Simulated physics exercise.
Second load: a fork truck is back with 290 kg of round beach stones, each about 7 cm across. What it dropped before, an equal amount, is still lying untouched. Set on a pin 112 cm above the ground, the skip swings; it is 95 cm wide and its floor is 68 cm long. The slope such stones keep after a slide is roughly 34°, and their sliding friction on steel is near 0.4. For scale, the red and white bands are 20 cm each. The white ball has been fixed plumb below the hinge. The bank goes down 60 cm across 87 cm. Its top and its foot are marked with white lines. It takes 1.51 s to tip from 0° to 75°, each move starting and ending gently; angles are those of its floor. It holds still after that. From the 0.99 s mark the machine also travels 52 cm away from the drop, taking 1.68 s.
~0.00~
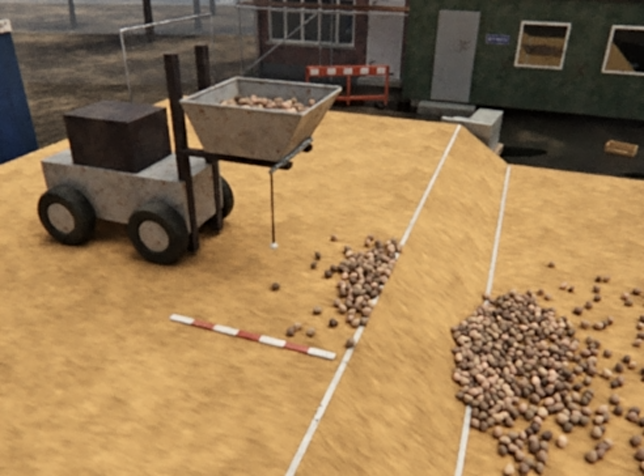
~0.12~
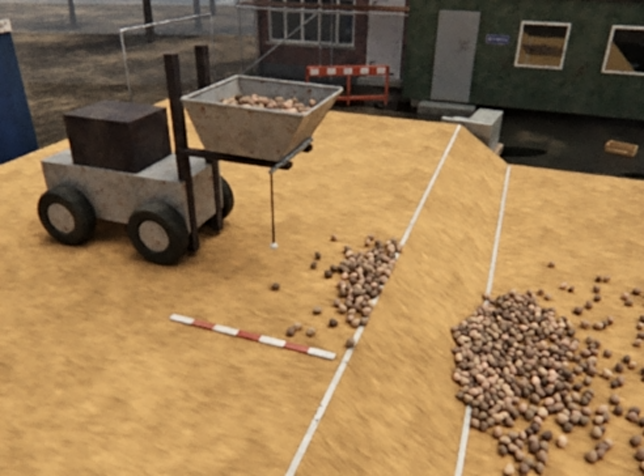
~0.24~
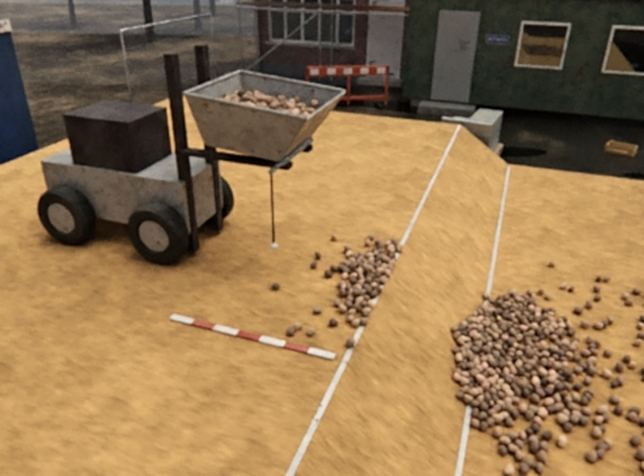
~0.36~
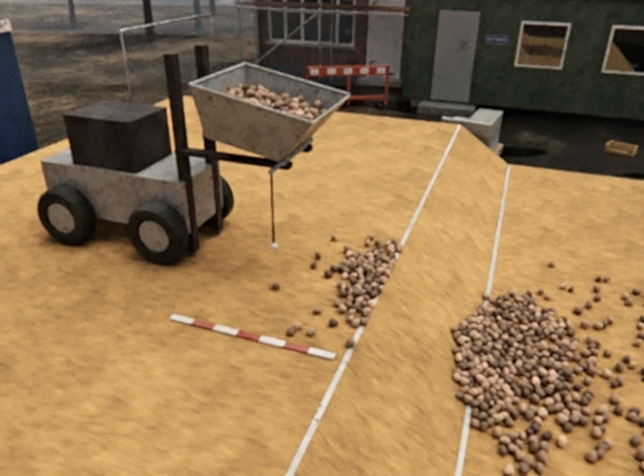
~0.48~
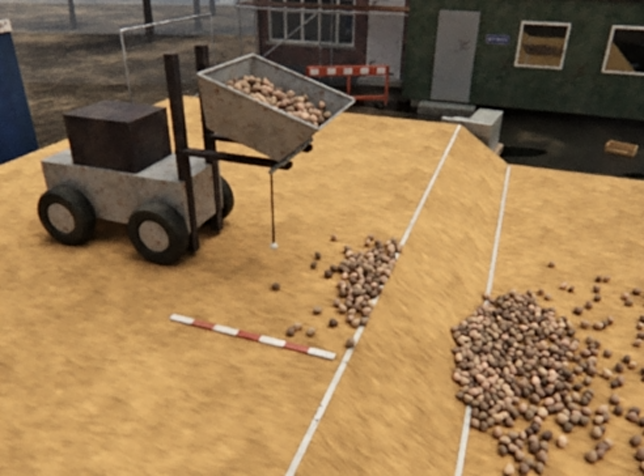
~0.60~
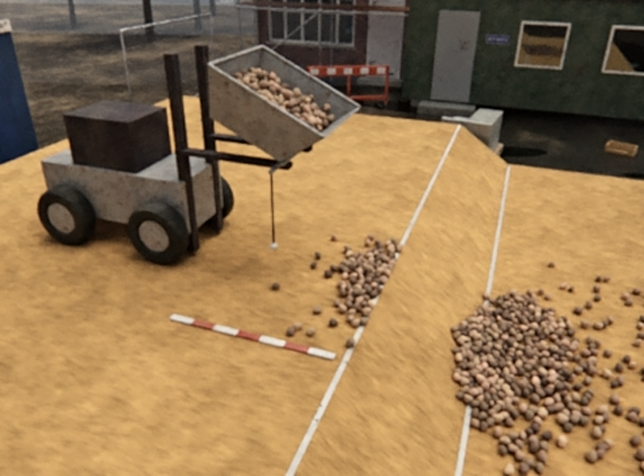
The clip shows a small fork truck on sandy ground holding a raised grey skip of round stones, which tilts gradually down to the right as the stones shift slightly inside, while stones scattered below stay still.
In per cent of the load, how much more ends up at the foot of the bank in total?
Some 29 per cent more.
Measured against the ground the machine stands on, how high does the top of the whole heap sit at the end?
18 cm above.
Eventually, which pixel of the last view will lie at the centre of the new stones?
In the last view, somewhere near (382, 276).
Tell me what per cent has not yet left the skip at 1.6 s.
Roughly 55 per cent is still inside.
After 1.1 s the floor is at 63°; in per cent of one load, 100 in the skip, 25 on the top or the slope, 73 at the foot of the bank; the foremost stones are past the picture's edge.
After 1.6 s the floor is at 75°; in per cent of one load, 55 in the skip, 70 on the top or the slope, 73 at the foot of the bank; the foremost stones are past the picture's edge.
After 3.1 s the floor is at 75°; in per cent of one load, 0 in the skip, 98 on the top or the slope, 101 at the foot of the bank; the foremost stones are past the picture's edge.
After 5.6 s the floor is at 75°; in per cent of one load, 0 in the skip, 97 on the top or the slope, 102 at the foot of the bank; the foremost stones are past the picture's edge. Net gain at the foot of the bank, 29.
